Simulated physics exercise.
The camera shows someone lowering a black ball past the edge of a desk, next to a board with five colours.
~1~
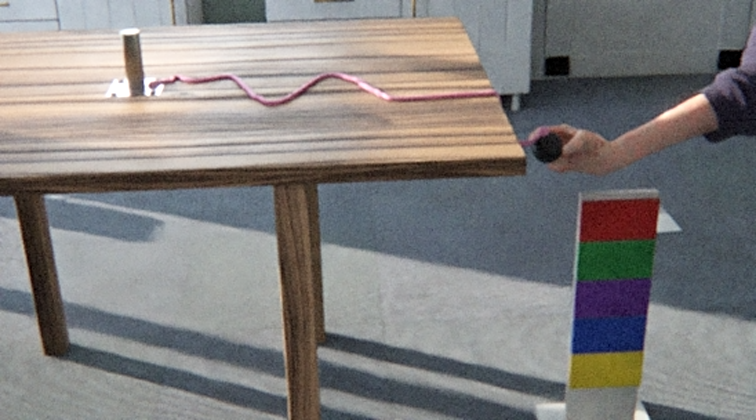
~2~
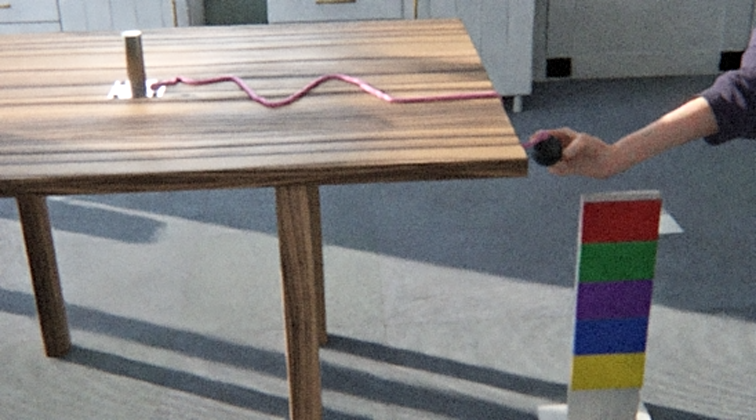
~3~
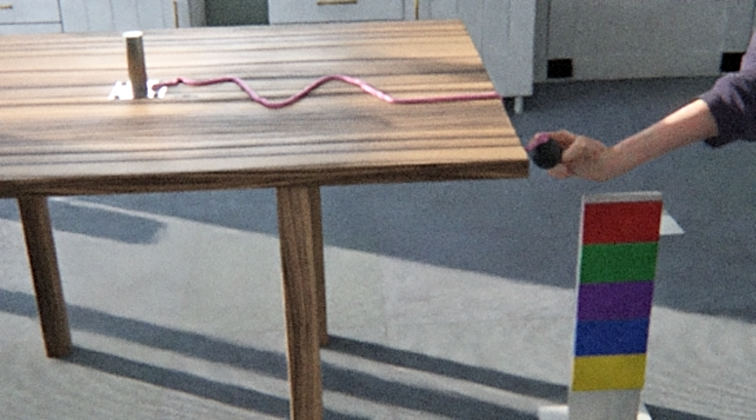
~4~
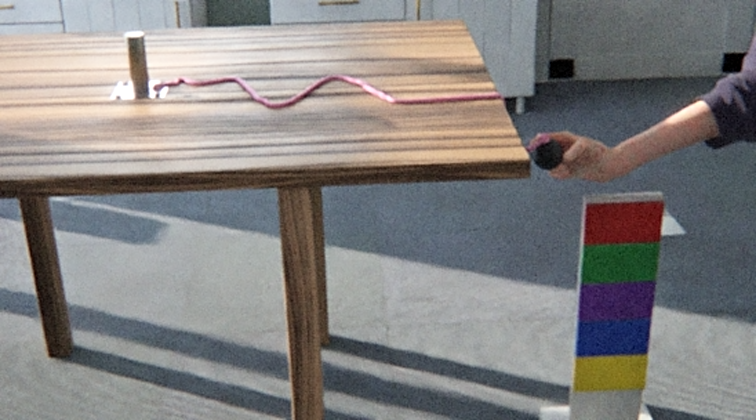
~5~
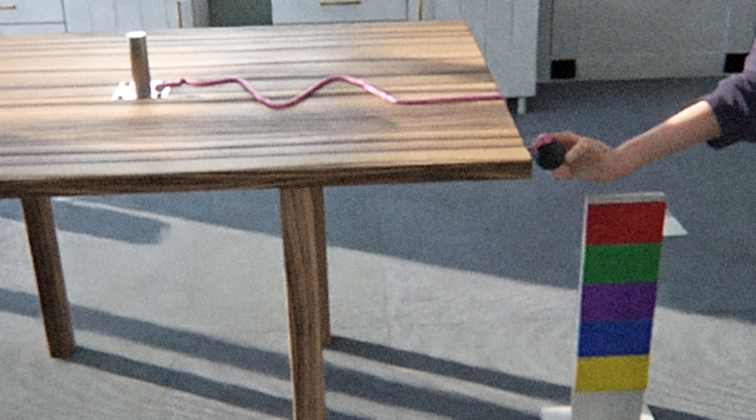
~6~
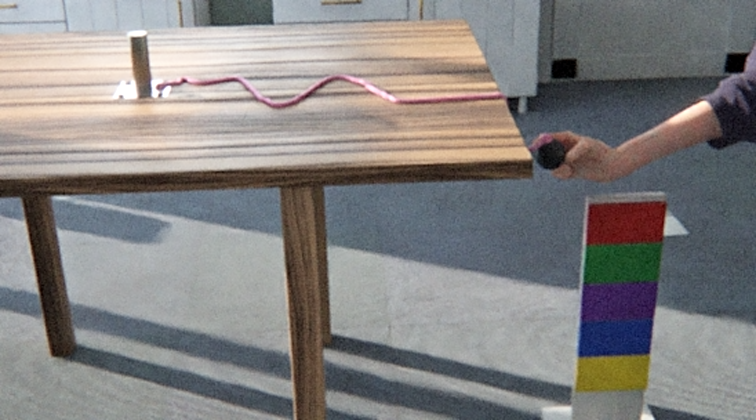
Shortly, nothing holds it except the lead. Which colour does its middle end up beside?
Blue.
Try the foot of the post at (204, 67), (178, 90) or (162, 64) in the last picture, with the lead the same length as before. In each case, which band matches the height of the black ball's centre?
Answer, in order: Yellow, yellow, blue.
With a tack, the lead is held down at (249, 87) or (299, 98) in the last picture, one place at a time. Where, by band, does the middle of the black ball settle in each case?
Purple, then green.
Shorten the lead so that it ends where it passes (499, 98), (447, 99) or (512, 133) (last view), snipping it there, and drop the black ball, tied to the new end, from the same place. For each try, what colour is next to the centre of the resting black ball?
Taking the cuts in order: Green, then red, then purple.
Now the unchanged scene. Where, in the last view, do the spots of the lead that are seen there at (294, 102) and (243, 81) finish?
Near (380, 90) and (270, 89).
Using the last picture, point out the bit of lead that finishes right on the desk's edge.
Approximately at (365, 84) in the final frame.
Early on, ball near (534, 290); level with purple.
Midway, ball near (472, 339); level with blue.
Near the end, ball near (505, 342); level with blue.
Finally, ball near (492, 342); level with blue. The lead holds its middle at blue.
